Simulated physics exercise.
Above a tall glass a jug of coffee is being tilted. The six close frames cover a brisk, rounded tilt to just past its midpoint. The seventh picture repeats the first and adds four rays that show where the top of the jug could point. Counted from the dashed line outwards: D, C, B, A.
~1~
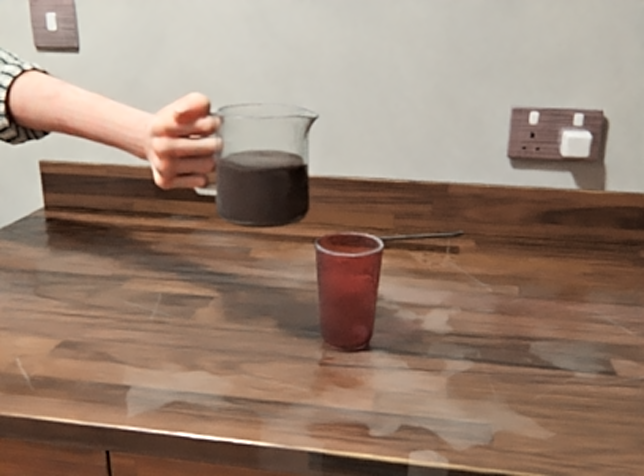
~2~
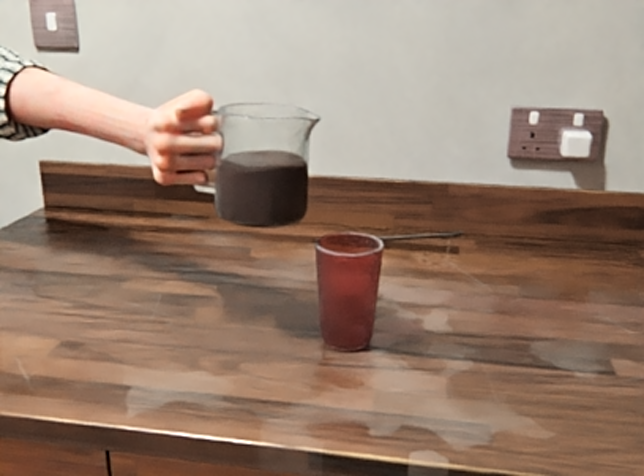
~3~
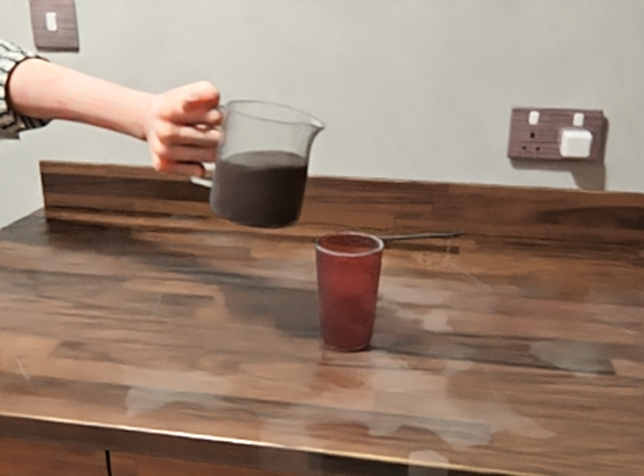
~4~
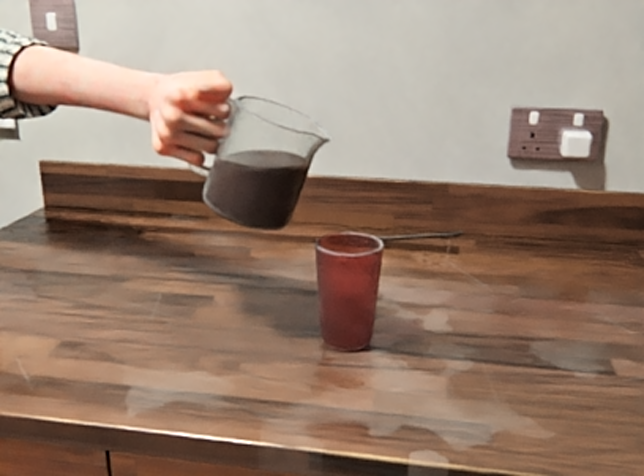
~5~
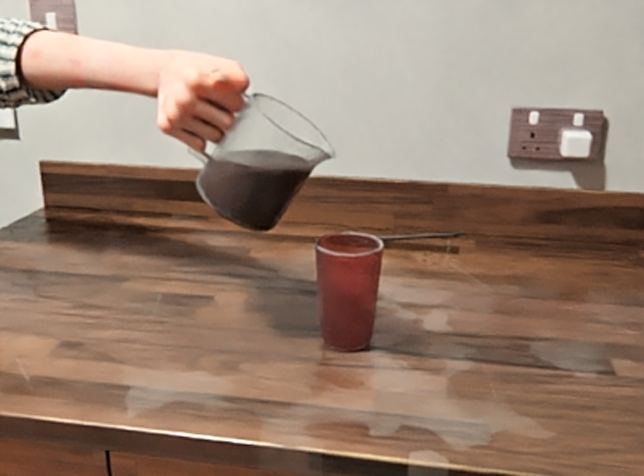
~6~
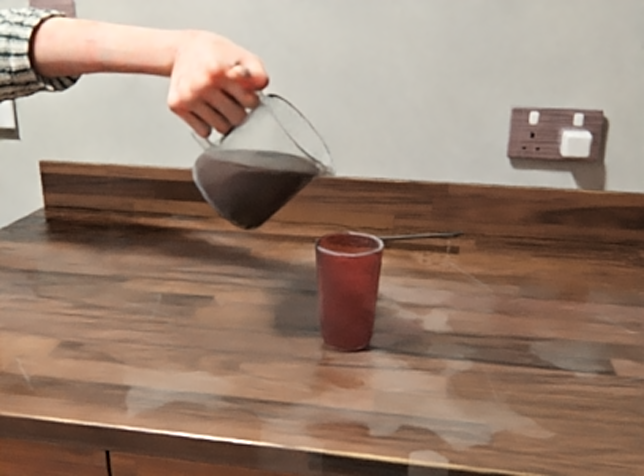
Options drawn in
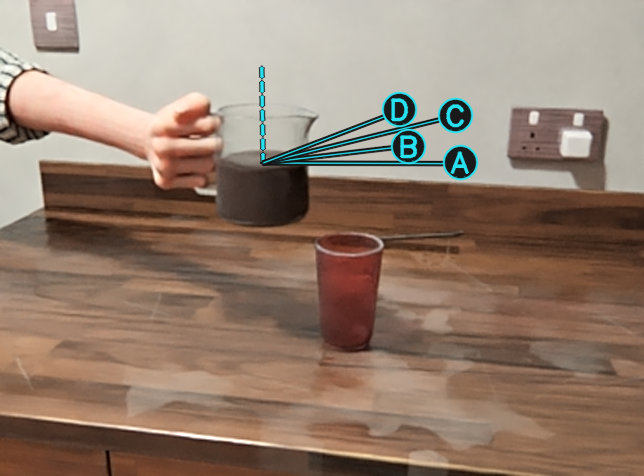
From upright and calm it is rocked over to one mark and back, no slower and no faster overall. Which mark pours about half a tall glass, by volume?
Mark C.
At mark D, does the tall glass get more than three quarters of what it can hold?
No, it does not.
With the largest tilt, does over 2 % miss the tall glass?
Yes, it does.
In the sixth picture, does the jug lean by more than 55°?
No.
In cyan, A at (443, 163); B at (391, 147); C at (439, 119); D at (383, 116).
With A, the tall glass ends with about 79 % of what it can hold; 8 % of the coffee is spilt.
With B, the tall glass ends with about 66 % of what it can hold; 6 % of the coffee is spilt.
With C, the tall glass ends with about 49 % of what it can hold; 5 % of the coffee is spilt.
With D, the tall glass ends with about 35 % of what it can hold; 3 % of the coffee is spilt.
